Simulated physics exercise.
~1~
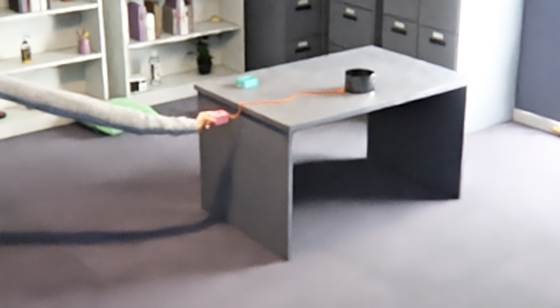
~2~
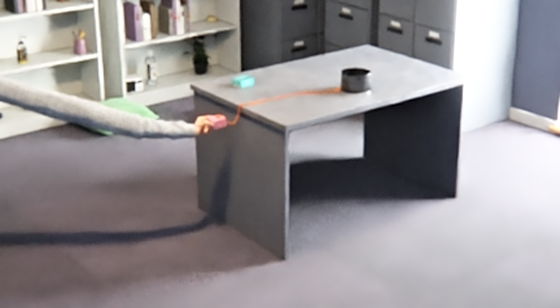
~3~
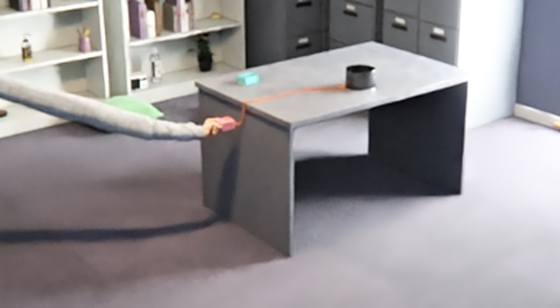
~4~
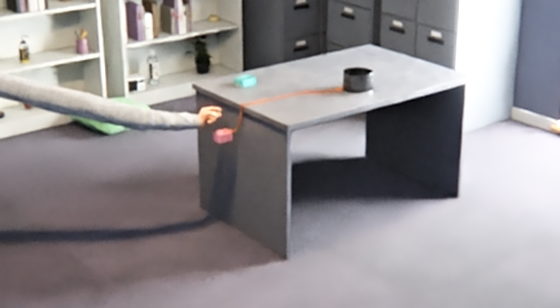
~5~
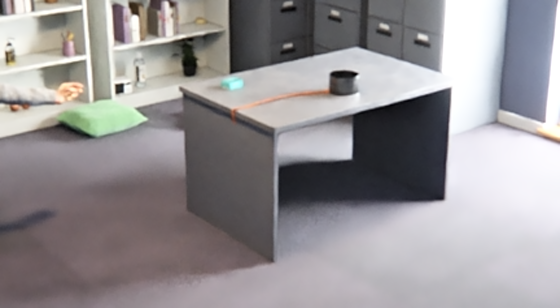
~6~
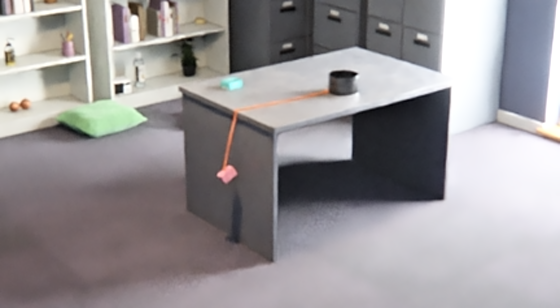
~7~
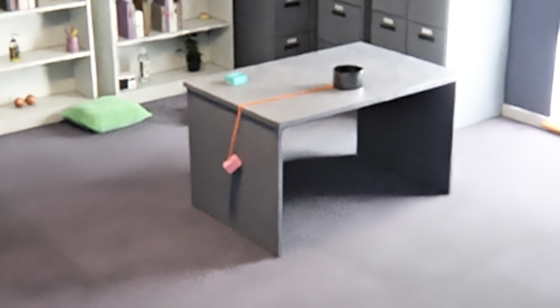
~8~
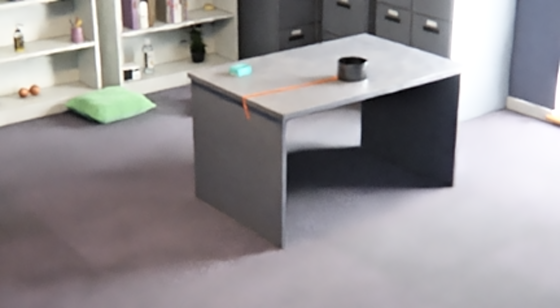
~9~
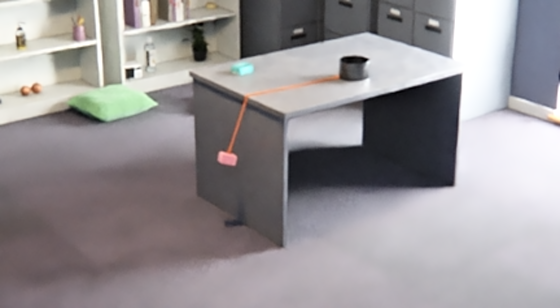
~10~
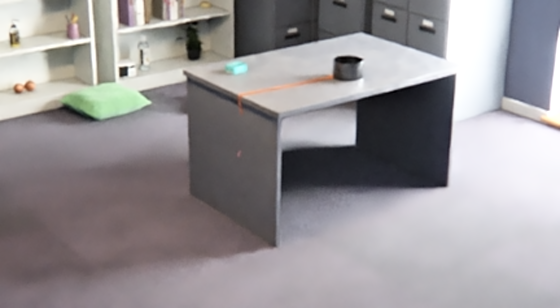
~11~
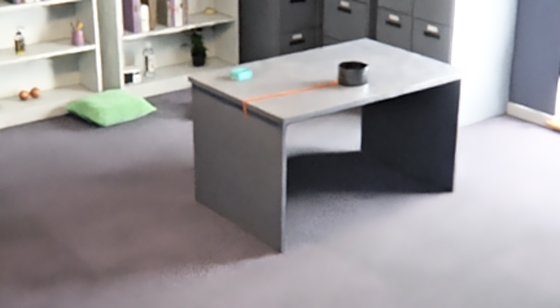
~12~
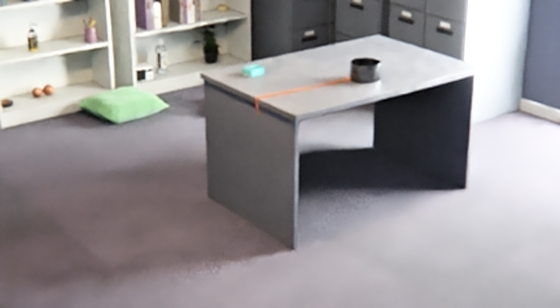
At first, a hand reaching in from the left holds a pink block beside the end of a gray desk, where an orange shoelace runs across the top near a dark pot and a turquoise box. The hand lets go, the block drops, and the arm draws back past a green cushion. The block then dangles on the lace below the desk's edge. It swings in and out of sight, appearing tilted at different angles. Finally, the block is out of view, the lace still crosses the edge, and the pot and box remain in place.
